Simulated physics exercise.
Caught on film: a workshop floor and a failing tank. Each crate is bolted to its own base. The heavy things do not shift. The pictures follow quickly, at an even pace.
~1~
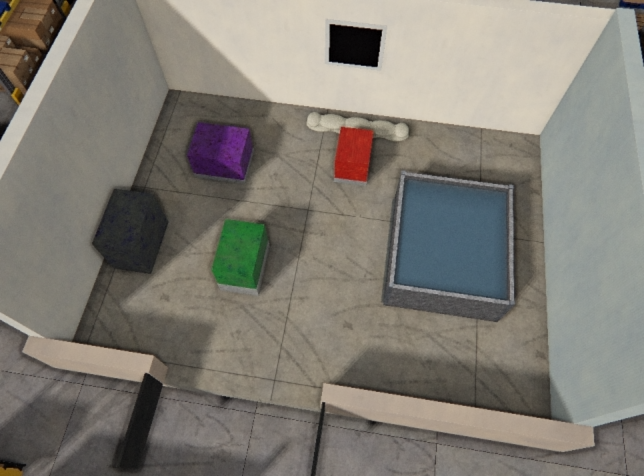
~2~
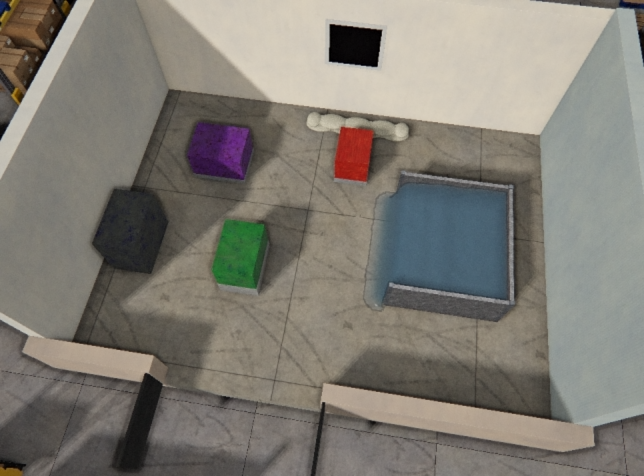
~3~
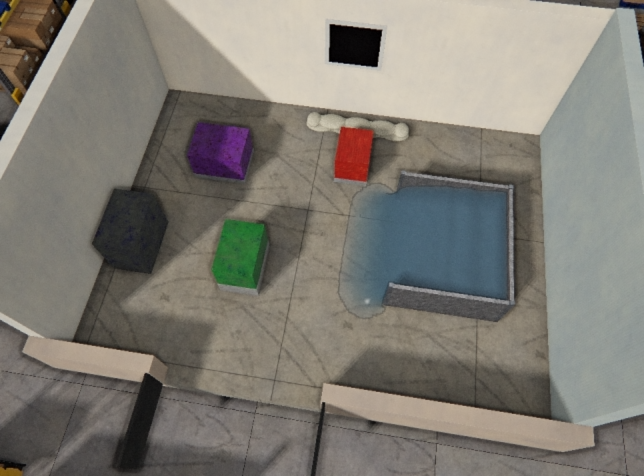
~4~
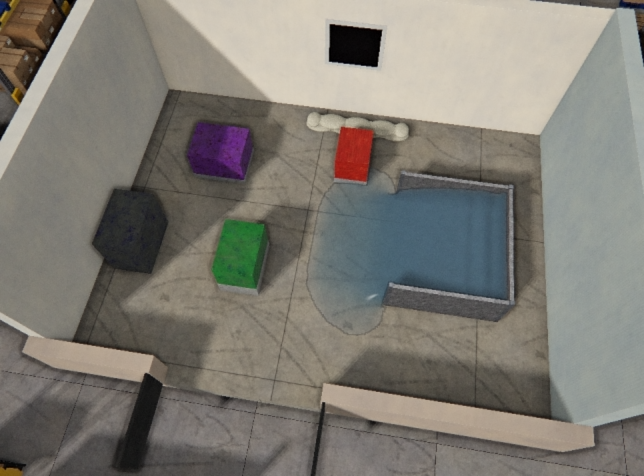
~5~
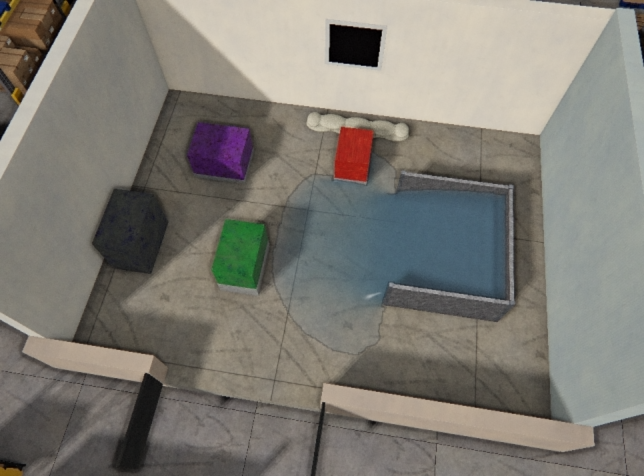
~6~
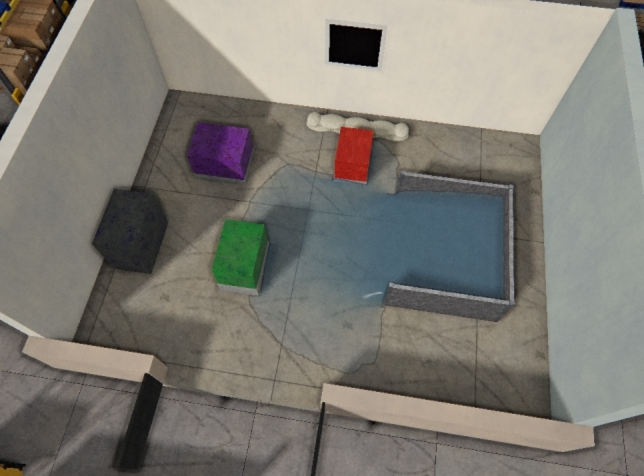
On a workshop floor with purple, green, red and dark blocks, a square tank of water stands whole, then its left side opens and water pours out, spreading leftward across the floor to the red and green blocks.
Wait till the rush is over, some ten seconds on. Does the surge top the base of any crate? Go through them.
One by one: The purple crate is wetted; the green crate is wetted; the red crate is wetted.
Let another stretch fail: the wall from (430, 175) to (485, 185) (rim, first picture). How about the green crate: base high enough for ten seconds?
Then: The green crate is spared.
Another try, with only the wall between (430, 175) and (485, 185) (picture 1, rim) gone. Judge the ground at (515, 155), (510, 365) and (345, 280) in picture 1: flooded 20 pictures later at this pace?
In that order: Awash, flooded, not flooded.
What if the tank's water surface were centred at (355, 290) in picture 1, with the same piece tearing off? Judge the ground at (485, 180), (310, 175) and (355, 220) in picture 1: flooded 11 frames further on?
In that order: Not flooded, wet, no water.
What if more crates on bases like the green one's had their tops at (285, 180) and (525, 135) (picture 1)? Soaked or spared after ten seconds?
In turn: Is wetted, stays dry.
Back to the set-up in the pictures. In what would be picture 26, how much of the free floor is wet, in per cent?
Roughly 65 per cent.
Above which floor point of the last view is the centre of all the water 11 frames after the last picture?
Near (310, 235).
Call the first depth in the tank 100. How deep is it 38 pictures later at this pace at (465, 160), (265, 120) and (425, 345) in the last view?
In turn 2, 14 and 0 in a hundred.
A moment on, water covers 40 % of the floor; the purple crate water round its plinth, the green crate water round its plinth, the red crate water round its plinth.
Next, water covers 55 % of the floor; the purple crate water round its plinth, the green crate water round its plinth, the red crate water round its plinth.
Then, water covers 65 % of the floor; the purple crate water round its plinth, the green crate water round its plinth, the red crate water round its plinth.
Later, water covers 75 % of the floor; the purple crate water round its plinth, the green crate water round its plinth, the red crate water round its plinth.
In the end, water covers 100 % of the floor; the purple crate was topped, the green crate was topped, the red crate was topped.
